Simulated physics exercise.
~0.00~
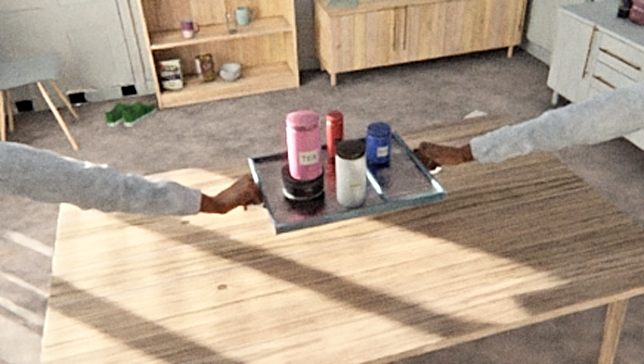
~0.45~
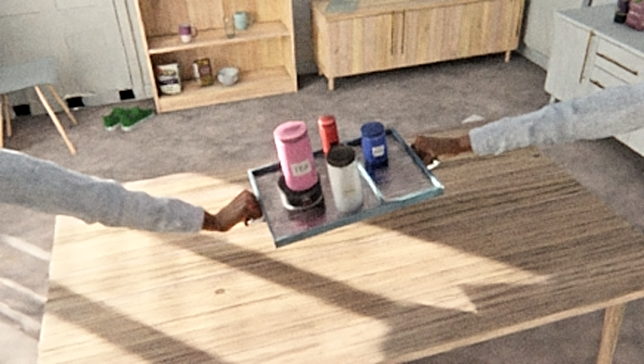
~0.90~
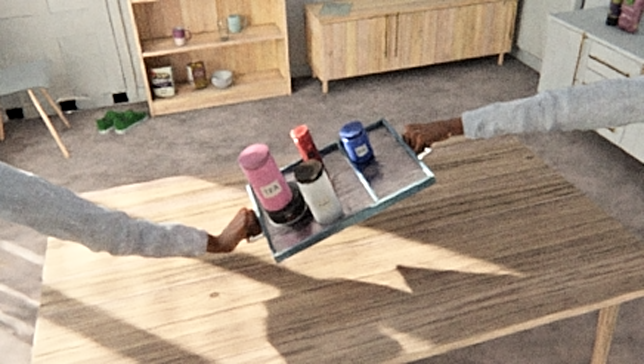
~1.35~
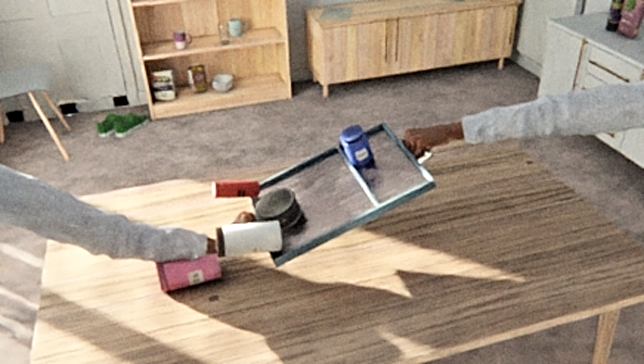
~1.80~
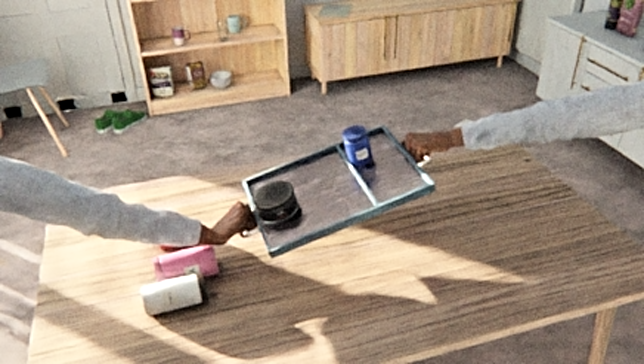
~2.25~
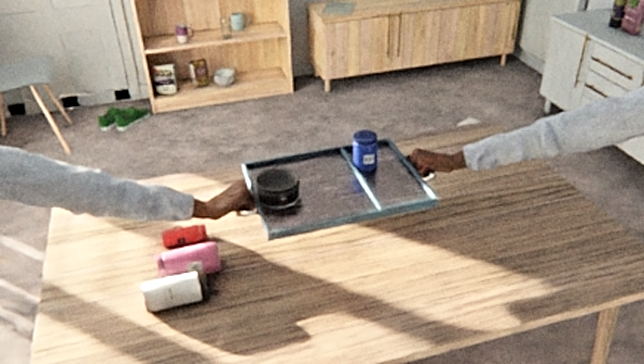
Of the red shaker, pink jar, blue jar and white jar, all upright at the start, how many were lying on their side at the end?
Three of them ended up on their side, the red shaker, the pink jar and the white jar. The blue jar was still upright on the tray.
A tray held in two hands over a wooden table tipped down to the left, and the pink jar, white jar and red shaker toppled off onto the table, while the black tub and blue jar stayed on as it was levelled again.
